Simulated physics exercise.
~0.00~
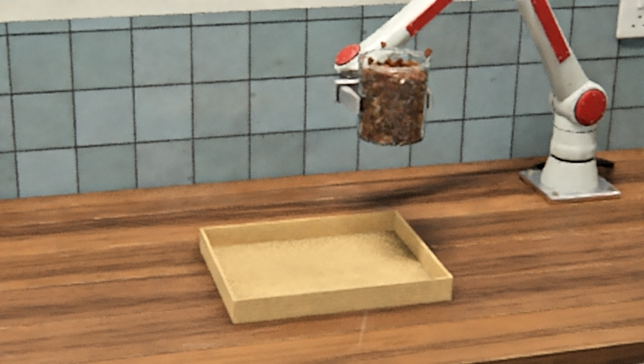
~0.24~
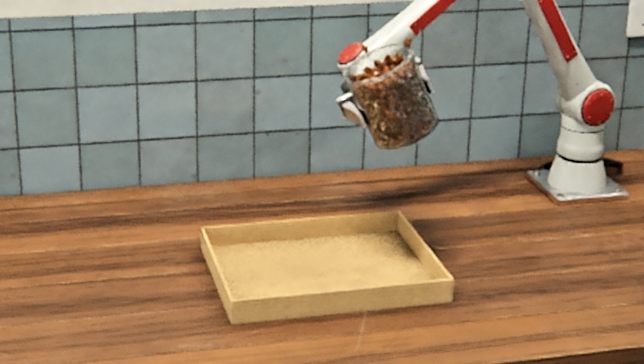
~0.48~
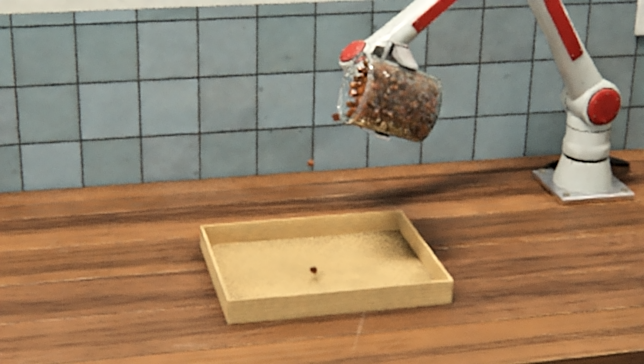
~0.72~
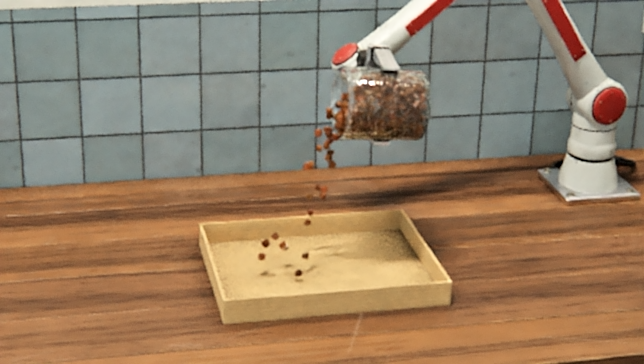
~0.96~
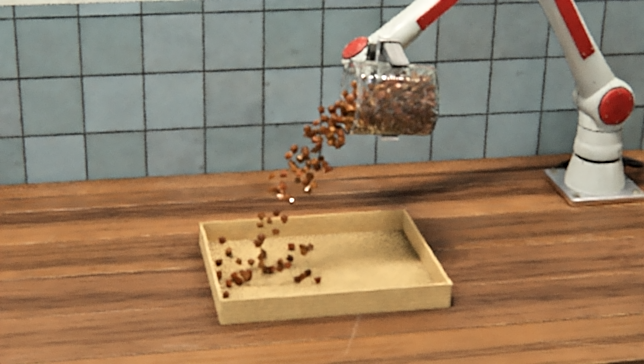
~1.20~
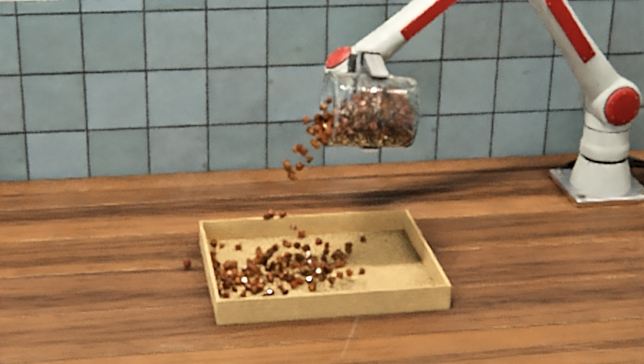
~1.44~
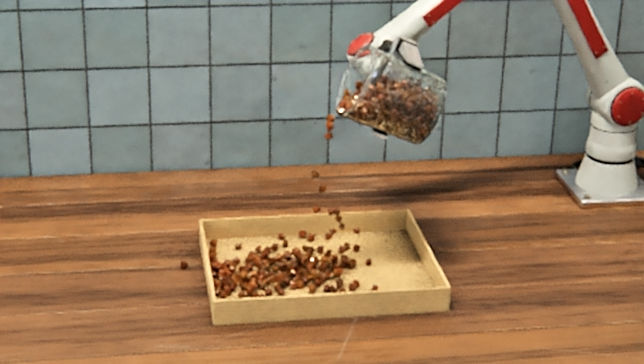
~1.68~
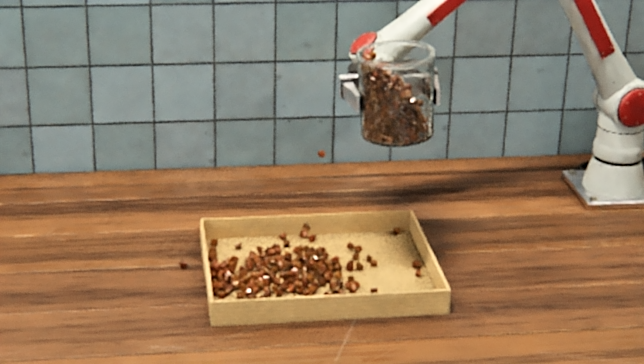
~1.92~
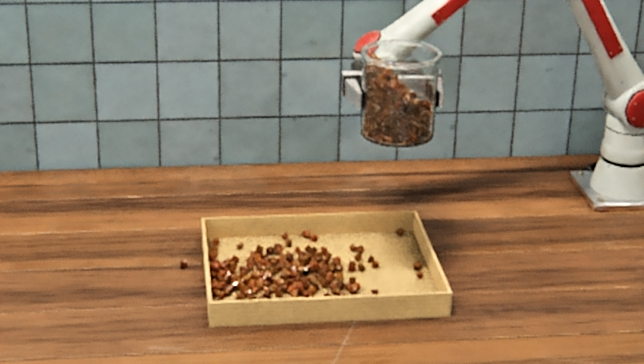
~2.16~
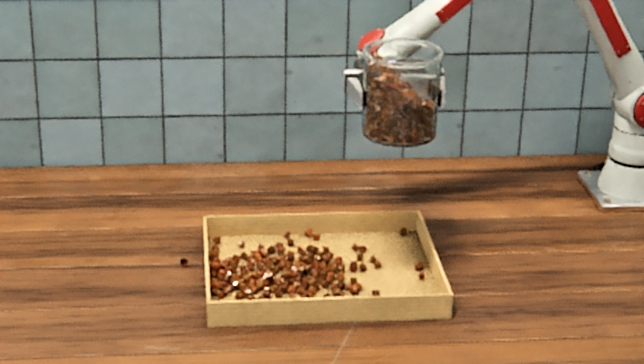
On a wooden table, a robot arm tips brown pellets into a tray, then rights the cup.
